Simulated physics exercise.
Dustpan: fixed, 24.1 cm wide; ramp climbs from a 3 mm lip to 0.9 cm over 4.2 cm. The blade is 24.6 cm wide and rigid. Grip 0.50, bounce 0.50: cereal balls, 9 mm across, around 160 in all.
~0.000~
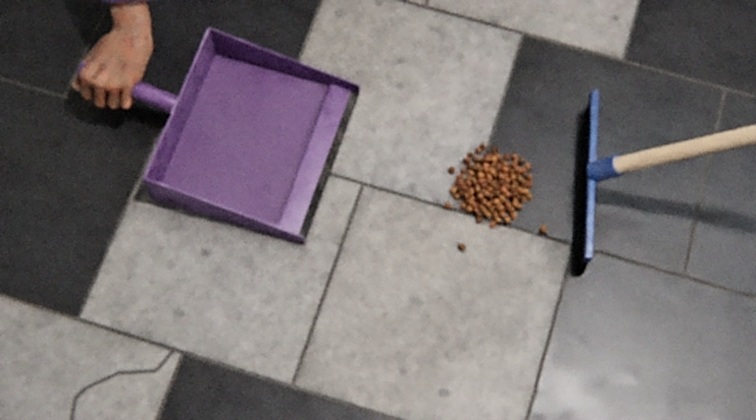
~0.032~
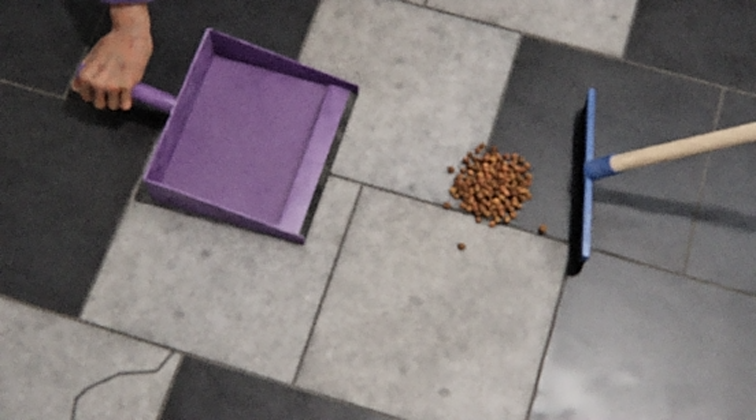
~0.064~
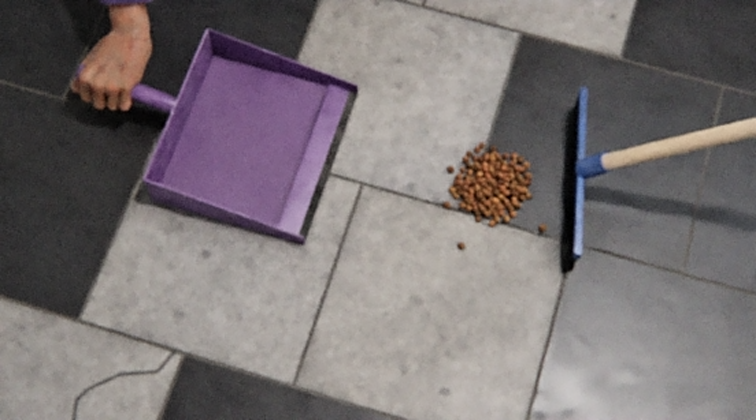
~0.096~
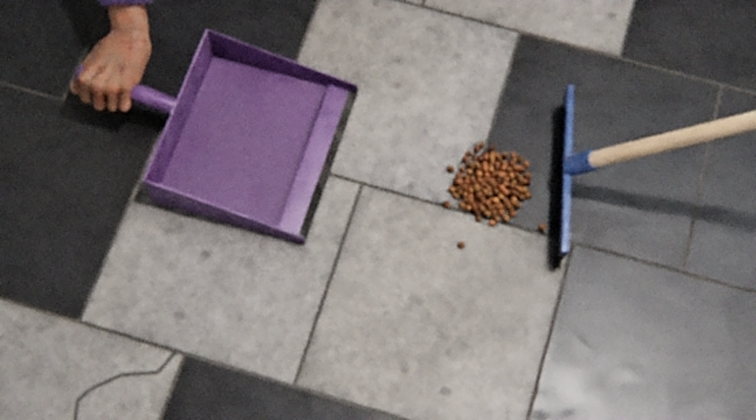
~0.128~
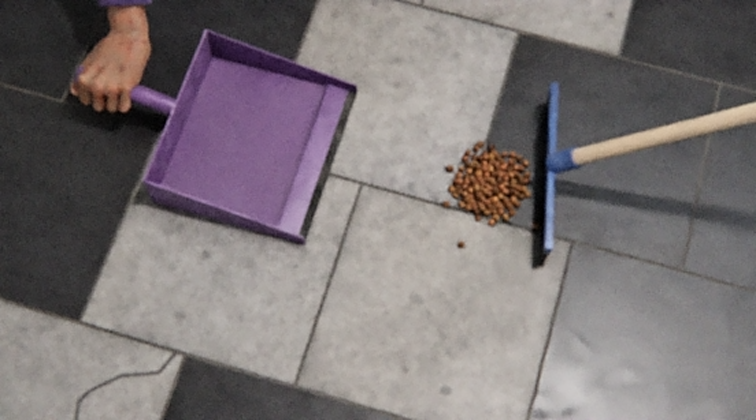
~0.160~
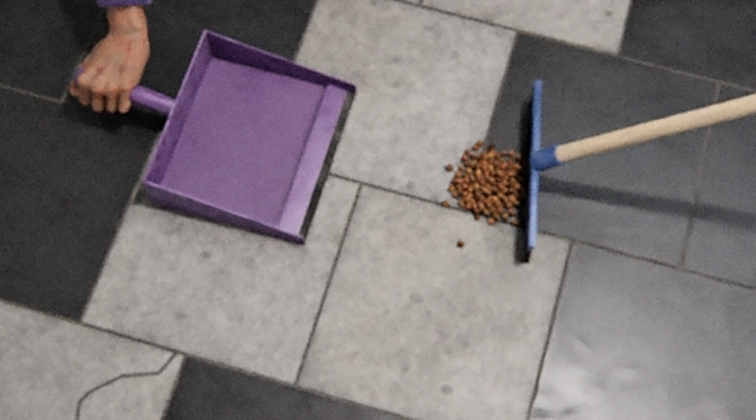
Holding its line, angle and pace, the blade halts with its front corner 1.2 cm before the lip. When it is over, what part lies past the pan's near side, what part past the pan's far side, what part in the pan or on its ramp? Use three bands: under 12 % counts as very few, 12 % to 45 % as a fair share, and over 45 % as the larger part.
Near side: Very few; far side: Very few; pan: A fair share.
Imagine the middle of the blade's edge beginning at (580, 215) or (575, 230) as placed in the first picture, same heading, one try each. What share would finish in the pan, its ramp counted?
Roughly 35 % and 40 %.
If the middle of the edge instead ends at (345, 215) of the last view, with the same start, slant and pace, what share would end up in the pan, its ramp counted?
I'd expect around 30 per cent.
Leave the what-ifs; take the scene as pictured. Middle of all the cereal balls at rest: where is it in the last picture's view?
Estimated resting centre: Around (336, 171).
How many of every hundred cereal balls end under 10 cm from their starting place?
About 0 %.
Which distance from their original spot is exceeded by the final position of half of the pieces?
The figure is about 22 cm.
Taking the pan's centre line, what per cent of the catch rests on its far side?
Something like 60 in a hundred.
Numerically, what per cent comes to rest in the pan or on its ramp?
Roughly 25 percent.
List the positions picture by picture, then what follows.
In the first picture, blade from (588, 258) to (594, 96), moved 0.0 cm, 0 of the pieces shifted so far; middle of the pieces at (494, 183); pan at (245, 141).
In the second picture, blade from (585, 257) to (590, 95), moved 0.3 cm, 0 of the pieces shifted so far; middle of the pieces at (494, 182).
In the third picture, blade from (577, 255) to (582, 94), moved 1.3 cm, 0 of the pieces shifted so far; middle of the pieces at (493, 181).
In the fourth picture, blade from (564, 252) to (569, 92), moved 3.0 cm, 0 of the pieces shifted so far; middle of the pieces at (493, 181).
In the fifth picture, blade from (547, 249) to (553, 89), moved 5.1 cm, 1 of the pieces shifted so far; middle of the pieces at (493, 180).
In the sixth picture, blade from (531, 247) to (537, 87), moved 7.2 cm, 4 of the pieces shifted so far; middle of the pieces at (492, 180); pan at (243, 143). Its pace works out near 0.66 m/s, heading 10 degrees towards the viewer's side.
After 0.34 s, middle of the blade 15 cm from the lip; 0 % over the lip, far side 0 %, near side 0 %.
After 0.47 s, middle of the blade 7 cm from the lip; 0 % over the lip, far side 0 %, near side 0 %.
Then, at 0.72 s, middle of the blade 4 cm from the lip; 25 % over the lip, far side 0 %, near side 5 %.
In the end, at 1.4 s, near side 5 %, far side 0 %, pan 25 %, in front of the lip or behind the blade 70 %.
